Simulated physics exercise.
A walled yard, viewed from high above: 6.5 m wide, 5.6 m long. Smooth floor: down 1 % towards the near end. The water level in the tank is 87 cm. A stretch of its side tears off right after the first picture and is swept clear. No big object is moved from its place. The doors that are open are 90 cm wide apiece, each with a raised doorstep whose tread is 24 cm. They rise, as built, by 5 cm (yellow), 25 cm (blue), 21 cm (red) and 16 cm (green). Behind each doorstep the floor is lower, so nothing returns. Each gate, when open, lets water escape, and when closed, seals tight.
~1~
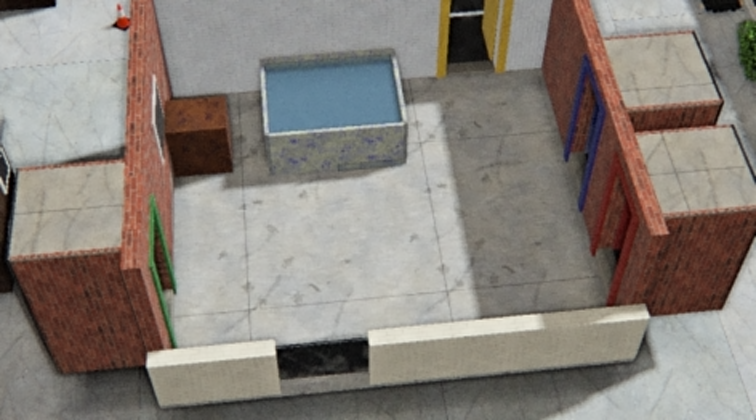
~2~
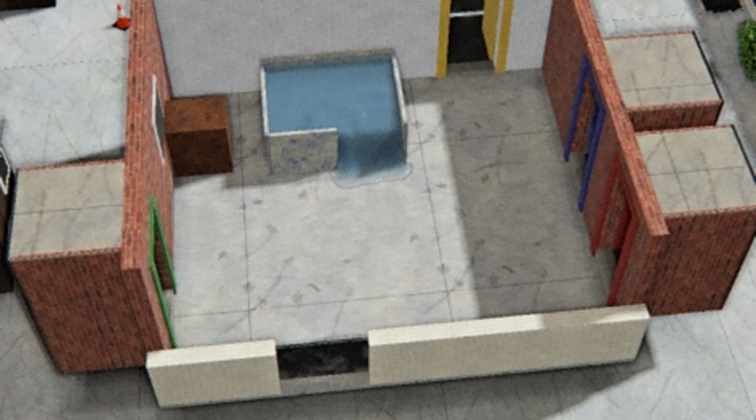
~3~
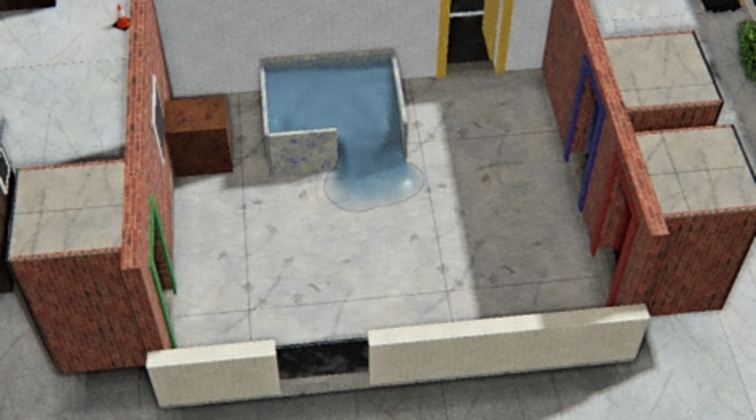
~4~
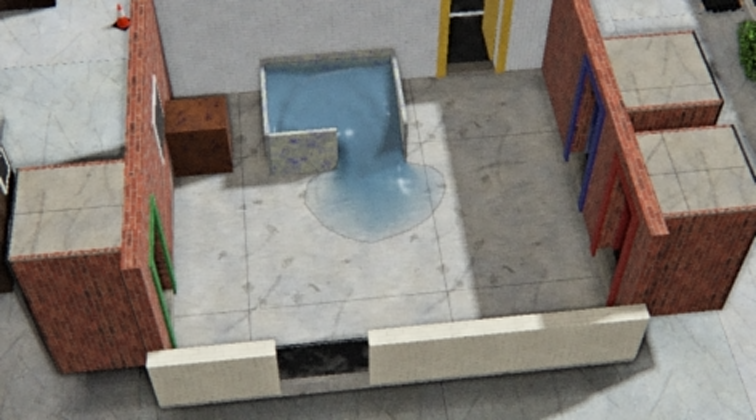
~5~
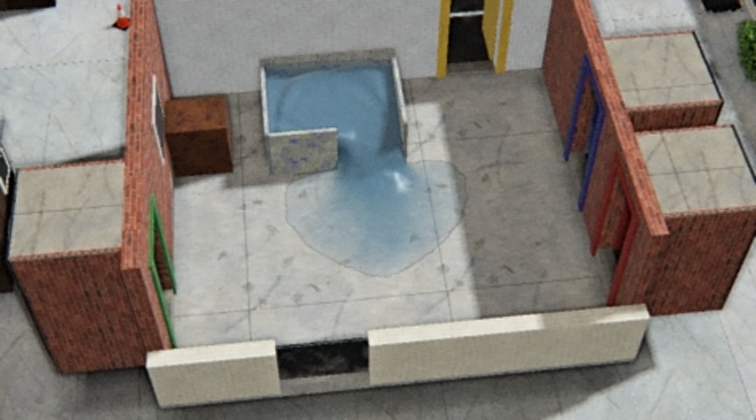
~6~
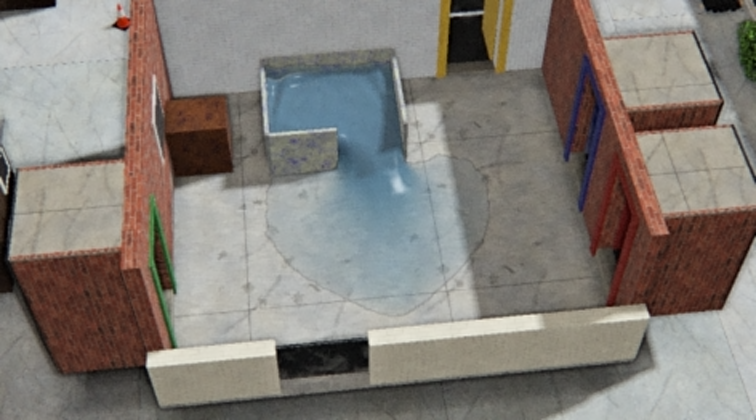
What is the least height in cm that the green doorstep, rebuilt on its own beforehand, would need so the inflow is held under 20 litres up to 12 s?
Around 15 cm would be enough.
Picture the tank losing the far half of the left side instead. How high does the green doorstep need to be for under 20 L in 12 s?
You'd want it roughly 12.5 centimetres tall.
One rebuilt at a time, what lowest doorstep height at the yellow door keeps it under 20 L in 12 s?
About 9.5 cm at yellow.
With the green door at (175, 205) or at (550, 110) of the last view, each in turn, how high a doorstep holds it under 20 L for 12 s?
Around 9.5 and 7.5 cm respectively.
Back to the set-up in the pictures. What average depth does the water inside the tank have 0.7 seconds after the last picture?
It averages roughly 54 centimetres.
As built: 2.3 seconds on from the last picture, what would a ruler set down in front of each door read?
Depths in cm - yellow: 0, blue: 3, red: 27, green: 19.
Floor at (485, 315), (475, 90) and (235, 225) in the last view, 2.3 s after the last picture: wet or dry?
In the order asked: Soaked, untouched, untouched.
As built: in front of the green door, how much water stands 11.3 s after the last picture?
It works out to about 10.5 centimetres deep.
Then, 0.7 s after the last picture water covers 45 % of the floor, deepest (46 cm) near (383, 168); it has not reached the green door.
Then, 2.3 s after the last picture water covers 55 % of the floor, deepest (34 cm) near (557, 343); 19 cm at the green door, 1 litre in over its 16 cm doorstep.
Then, 11.3 s after the last picture water covers 100 % of the floor, deepest (14 cm) near (545, 344); 10 cm at the green door, 15 litres in over its 16 cm doorstep.
At the green door as built, the water peaked near 19 cm, 2.9 s after the last picture.
With a doorstep of 13 cm, 38 litres would have come in within the 12 s; with 18 cm, 7 litres. So under 20 litres takes about 15 cm.
